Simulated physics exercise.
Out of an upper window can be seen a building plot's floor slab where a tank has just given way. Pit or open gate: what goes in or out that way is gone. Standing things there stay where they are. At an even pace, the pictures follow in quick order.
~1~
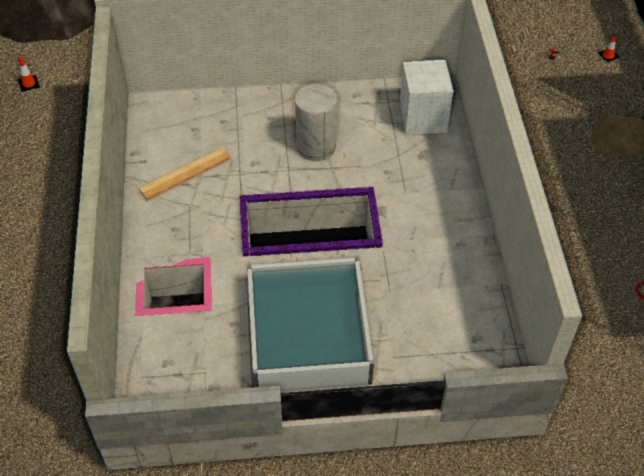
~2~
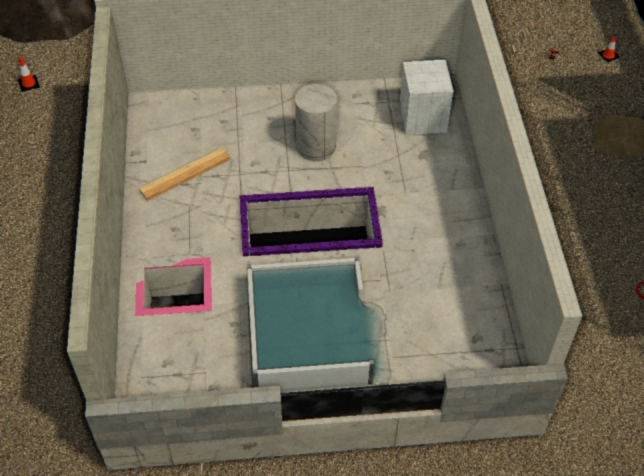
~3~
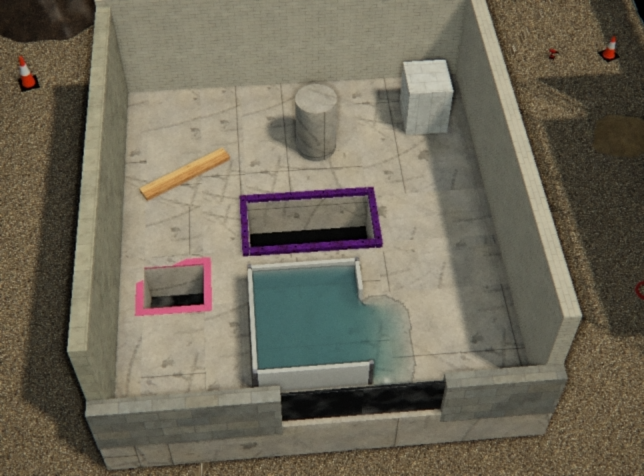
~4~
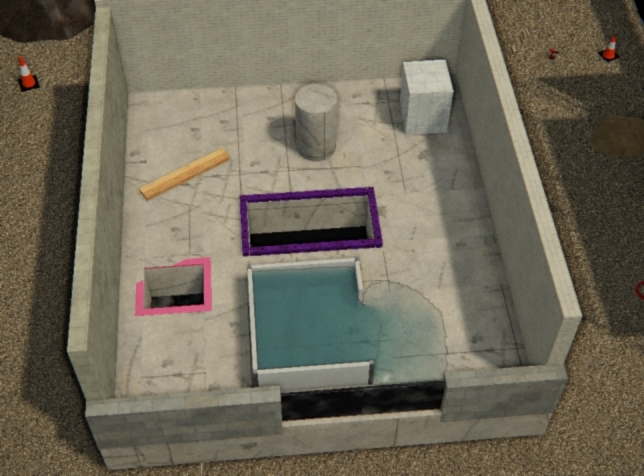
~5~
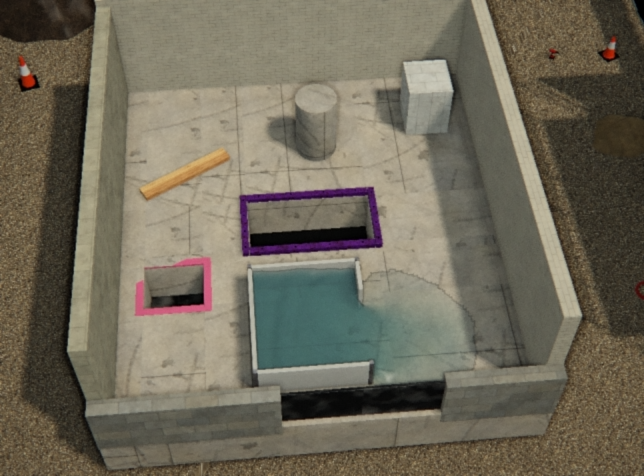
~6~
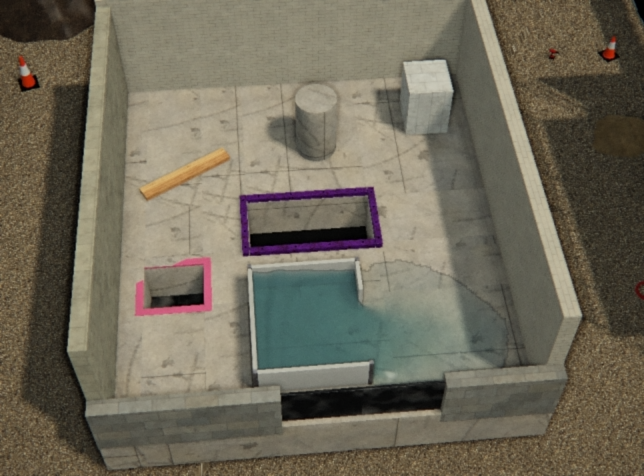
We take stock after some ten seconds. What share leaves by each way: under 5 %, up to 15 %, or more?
My prediction: The gate swallows below five per cent; the pink pit swallows below five per cent; the purple pit swallows below five per cent.
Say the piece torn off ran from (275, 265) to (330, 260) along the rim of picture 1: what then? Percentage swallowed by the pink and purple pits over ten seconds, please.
The pink pit takes 14 per cent and the purple pit 35 per cent.
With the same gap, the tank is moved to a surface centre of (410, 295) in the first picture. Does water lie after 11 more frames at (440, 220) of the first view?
Location check: Waterlogged.
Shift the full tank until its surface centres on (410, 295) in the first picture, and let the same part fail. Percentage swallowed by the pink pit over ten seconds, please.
Estimate for the pink pit - some 12 in a hundred.
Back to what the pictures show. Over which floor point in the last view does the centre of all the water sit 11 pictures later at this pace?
It is near (405, 334).
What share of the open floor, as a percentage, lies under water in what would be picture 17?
Estimate: Near 20 %.
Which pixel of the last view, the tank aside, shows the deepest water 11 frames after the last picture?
Around (511, 394).
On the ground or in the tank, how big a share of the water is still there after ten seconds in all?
Roughly 98 %.
A moment on, water covers 15 % of the floor; the gate 0 %, the pink pit 0 %, the purple pit 0 %.
Next, water covers 20 % of the floor; the gate 0 %, the pink pit 0 %, the purple pit 0 %.
Then, water covers 35 % of the floor; the gate 0 %, the pink pit 0 %, the purple pit 0 %.
Later, water covers 55 % of the floor; the gate 0 %, the pink pit 0 %, the purple pit 0 %.
In the end, water covers 80 % of the floor; the gate 0 %, the pink pit 1 %, the purple pit 0 %.
